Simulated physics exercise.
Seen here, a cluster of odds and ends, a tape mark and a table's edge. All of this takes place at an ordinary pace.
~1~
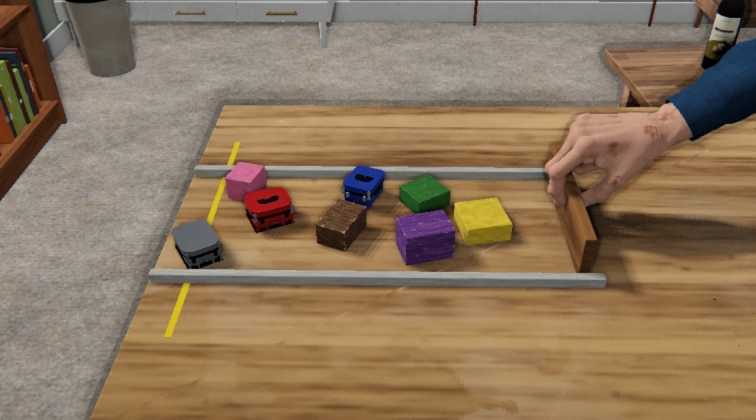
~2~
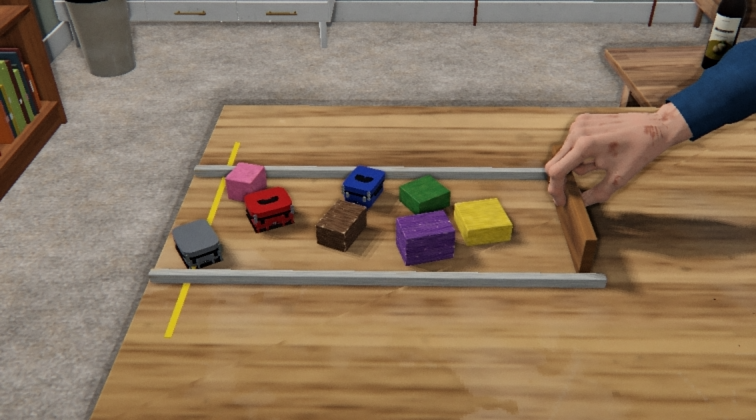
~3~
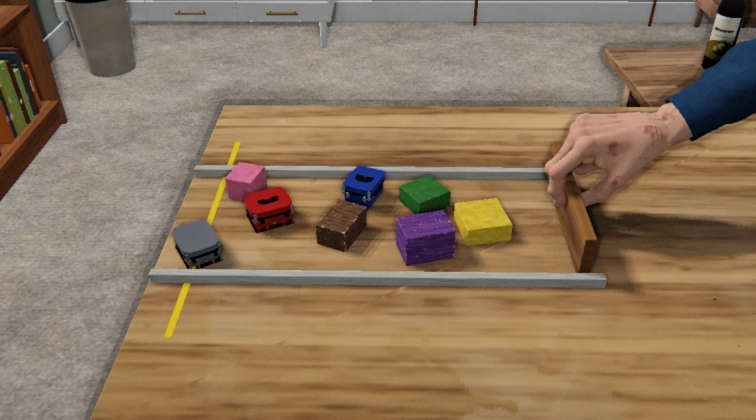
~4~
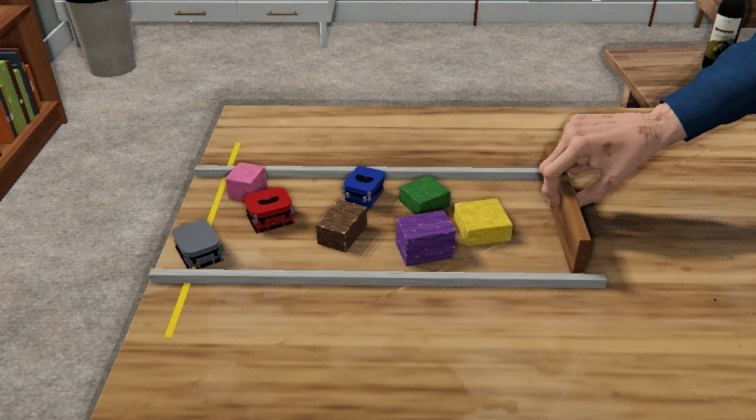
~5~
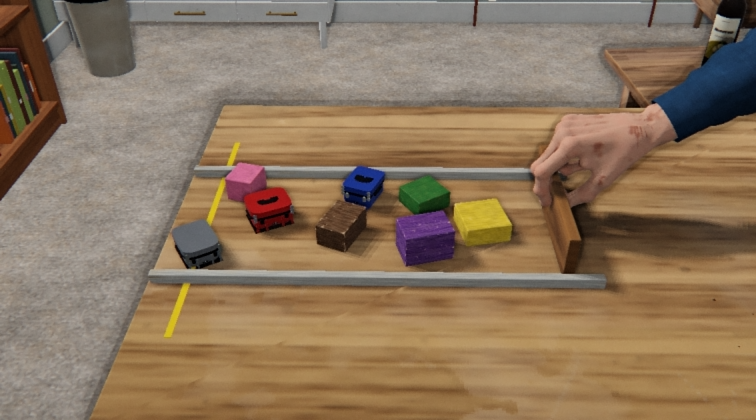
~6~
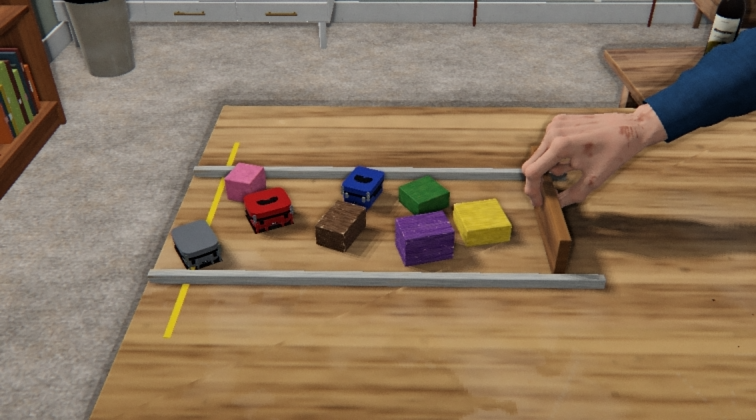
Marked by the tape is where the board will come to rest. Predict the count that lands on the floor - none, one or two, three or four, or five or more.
Looks like at least five go over the edge.
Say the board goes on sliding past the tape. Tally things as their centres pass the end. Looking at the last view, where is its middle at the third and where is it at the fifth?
First roughly (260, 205), later roughly (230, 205).
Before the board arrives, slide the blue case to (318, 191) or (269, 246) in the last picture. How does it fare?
In turn it comes down; drops off.
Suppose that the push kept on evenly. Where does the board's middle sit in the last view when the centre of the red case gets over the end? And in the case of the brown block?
The middle is at (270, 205) when it's the red case, and at (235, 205) when it's the brown block.
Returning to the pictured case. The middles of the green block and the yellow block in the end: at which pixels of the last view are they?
(199, 188) and (185, 216), roughly.
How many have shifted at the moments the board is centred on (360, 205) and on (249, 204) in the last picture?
Counts: 6 and 8.
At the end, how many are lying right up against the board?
Contact count: 3.
A little later, none off yet; grey case at rest near (196, 246); pink block at rest near (246, 183); red case at rest near (268, 210).
Next, none off yet; grey case at rest near (196, 246); pink block at rest near (246, 183); red case shifted a little near (247, 208).
Later still, none off yet; grey case shifted about its own width near (153, 250); pink block shifted well along near (185, 182); red case shifted well along near (168, 204).
When it is over, the number that fall off is five or more; down, blue case, brown block, red case, pink block and grey case.
